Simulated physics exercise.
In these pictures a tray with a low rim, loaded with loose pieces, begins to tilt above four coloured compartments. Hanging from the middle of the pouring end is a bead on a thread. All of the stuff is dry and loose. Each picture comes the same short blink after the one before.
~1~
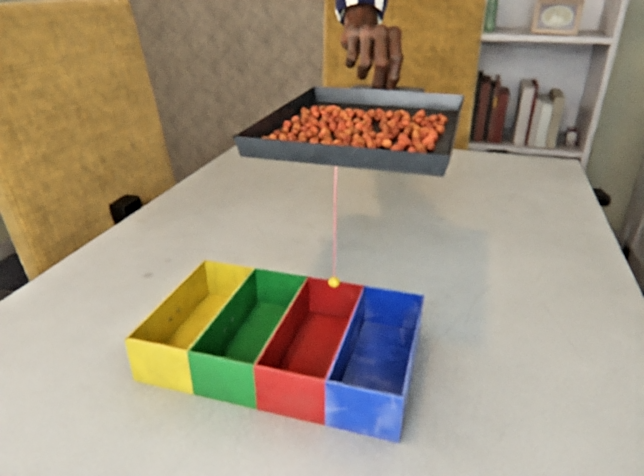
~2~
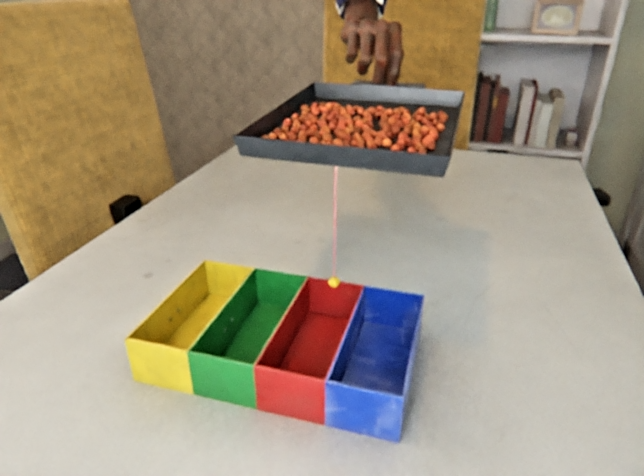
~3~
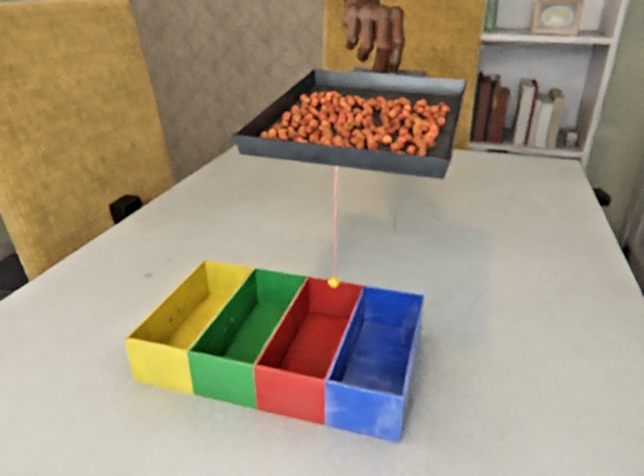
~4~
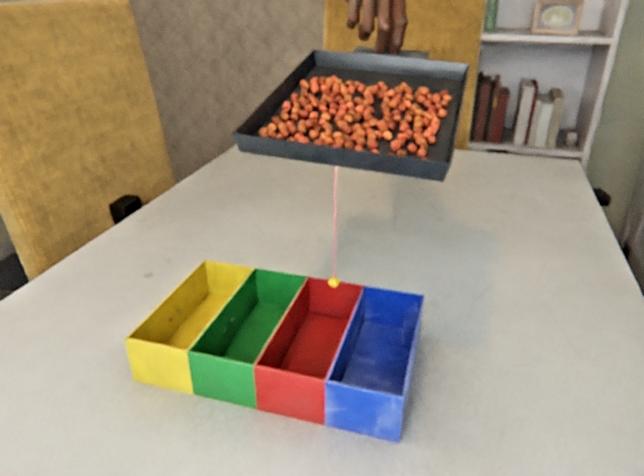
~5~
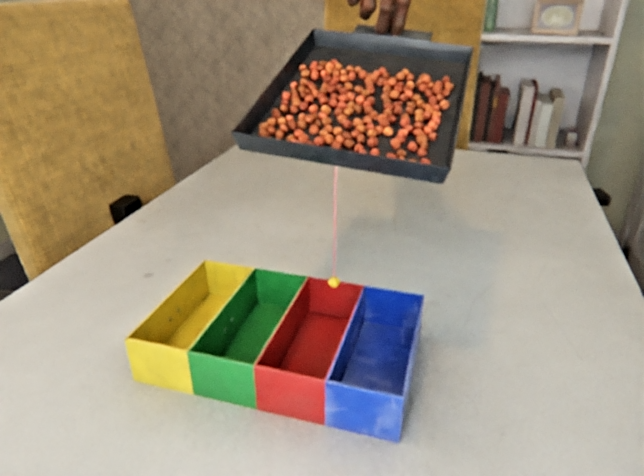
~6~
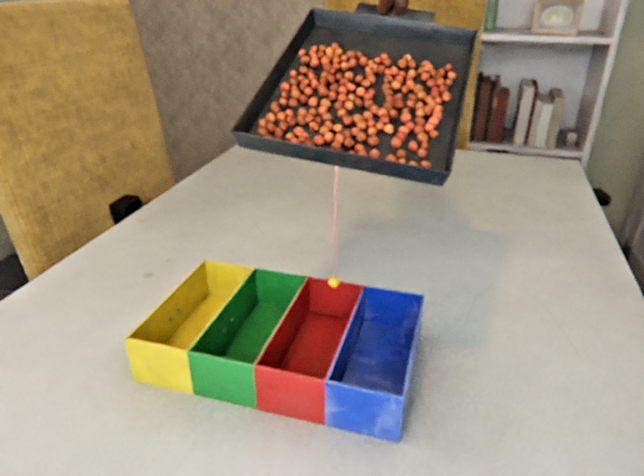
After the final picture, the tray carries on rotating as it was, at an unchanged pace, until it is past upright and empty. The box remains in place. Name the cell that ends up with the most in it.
Most ends up in the blue cell.
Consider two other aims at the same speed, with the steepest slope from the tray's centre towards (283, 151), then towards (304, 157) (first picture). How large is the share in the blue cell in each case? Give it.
It comes to about 0 per cent the first time and about 10 per cent the second.
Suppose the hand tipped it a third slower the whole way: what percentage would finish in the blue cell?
I'd put it near 40 per cent.
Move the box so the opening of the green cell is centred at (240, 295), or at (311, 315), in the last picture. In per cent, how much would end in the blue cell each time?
I'd expect some 40 percent, and then some 30 percent.
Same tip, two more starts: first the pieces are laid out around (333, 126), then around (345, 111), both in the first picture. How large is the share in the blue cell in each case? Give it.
Try 1: 40 %; try 2: 40 %.
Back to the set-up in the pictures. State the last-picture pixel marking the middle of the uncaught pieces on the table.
Around (451, 388).
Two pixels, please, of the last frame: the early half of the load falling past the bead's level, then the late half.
The leading part at (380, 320), the rest of it at (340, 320).
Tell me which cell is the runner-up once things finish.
Runner-up: That red cell.
Shortly afterwards, tray tipped steeply; the whole lot on the tray.
Next, tray tipped past a quarter turn; all but a few on the tray; only a few in the red cell; only a few falling or outside the box.
Some moments later, tray tipped past a quarter turn; near half in the blue cell; near a quarter in the red cell; a little in the green cell; only a few in the yellow cell; near a quarter falling or outside the box.
In the end, tray tipped past a quarter turn; near half in the blue cell; near a quarter in the red cell; a little in the green cell; only a few in the yellow cell; near a quarter outside the box.
